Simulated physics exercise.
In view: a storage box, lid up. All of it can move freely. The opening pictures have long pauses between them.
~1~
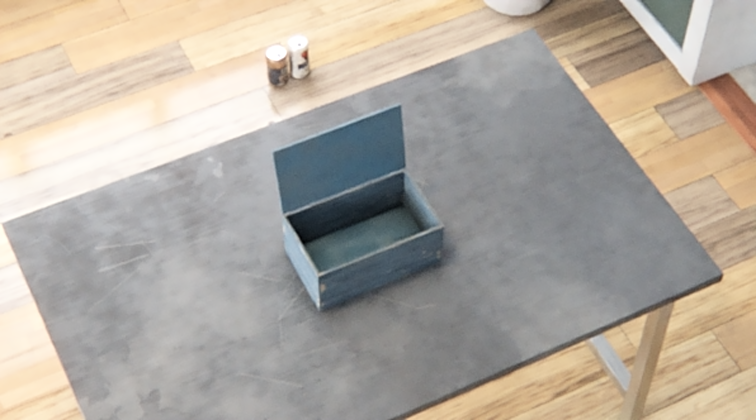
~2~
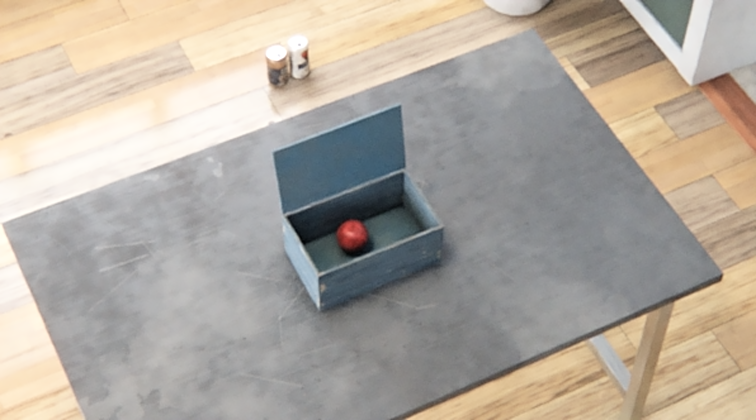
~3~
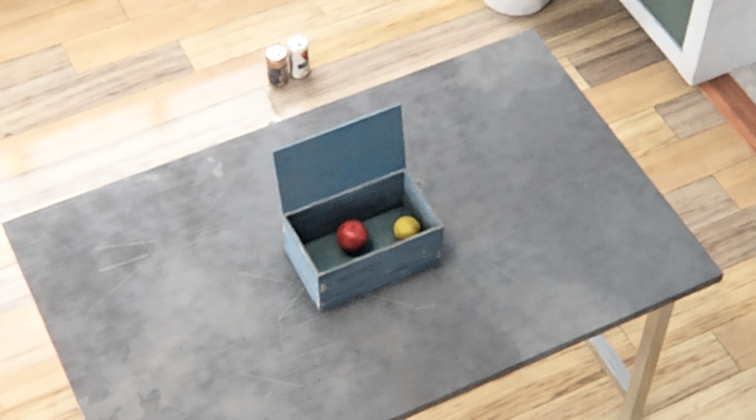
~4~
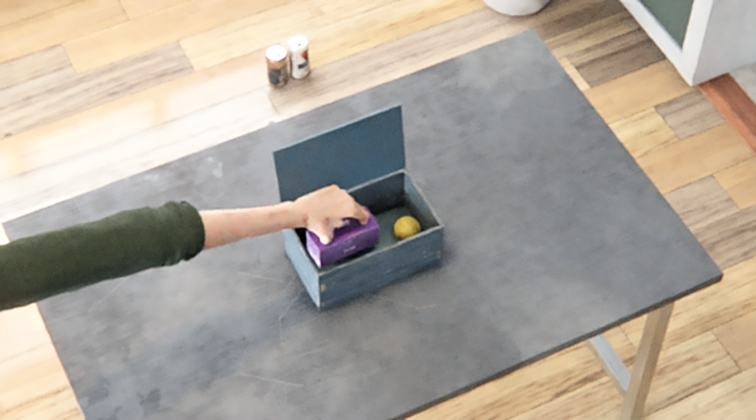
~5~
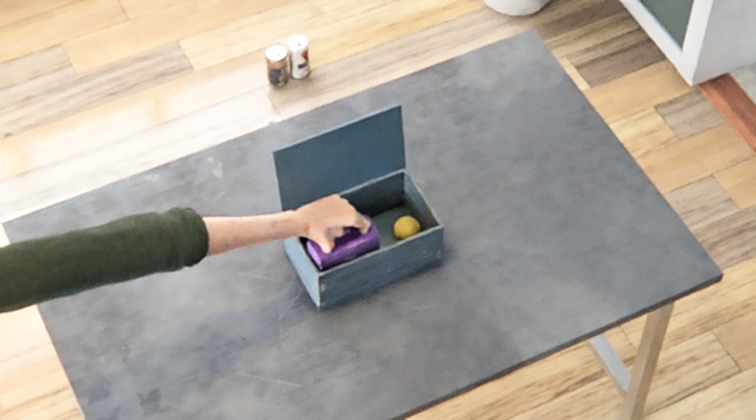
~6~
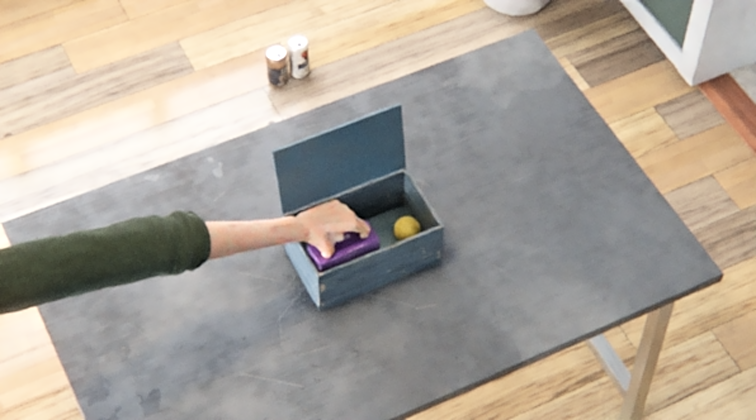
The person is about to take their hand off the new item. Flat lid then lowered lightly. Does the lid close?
The lid is going to finish down.
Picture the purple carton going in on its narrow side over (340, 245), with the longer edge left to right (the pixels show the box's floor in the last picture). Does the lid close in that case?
In that case, a gap remains.
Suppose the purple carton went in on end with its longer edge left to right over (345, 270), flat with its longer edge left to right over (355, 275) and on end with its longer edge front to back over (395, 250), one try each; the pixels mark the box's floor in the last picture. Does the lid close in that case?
Going through the three tries, the lid hangs open, then settles all the way, then settles all the way.
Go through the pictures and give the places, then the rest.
The last thing is not in view yet, in the first picture.
The last thing is not in view yet; red apple (352, 236), in the second picture.
The last thing is not in view yet; red apple (352, 236), in the third picture.
Coming down; purple carton (343, 237), in the fourth picture.
Coming down; purple carton (344, 246), in the fifth picture.
Put in, still held; purple carton (344, 251), in the sixth picture.
Then, 1.00 s after the last picture, lid starting down; purple carton slid a little near (345, 271).
Then, 1.70 s after the last picture, lid 53° above the rim; purple carton slid a little near (345, 271).
Then, 2.10 s after the last picture, lid 22° above the rim; purple carton slid a little near (345, 271).
At rest, lid shut; moved from the start, purple carton; the other 2 in place. Seen from the same camera at the end, purple carton near (345, 271).
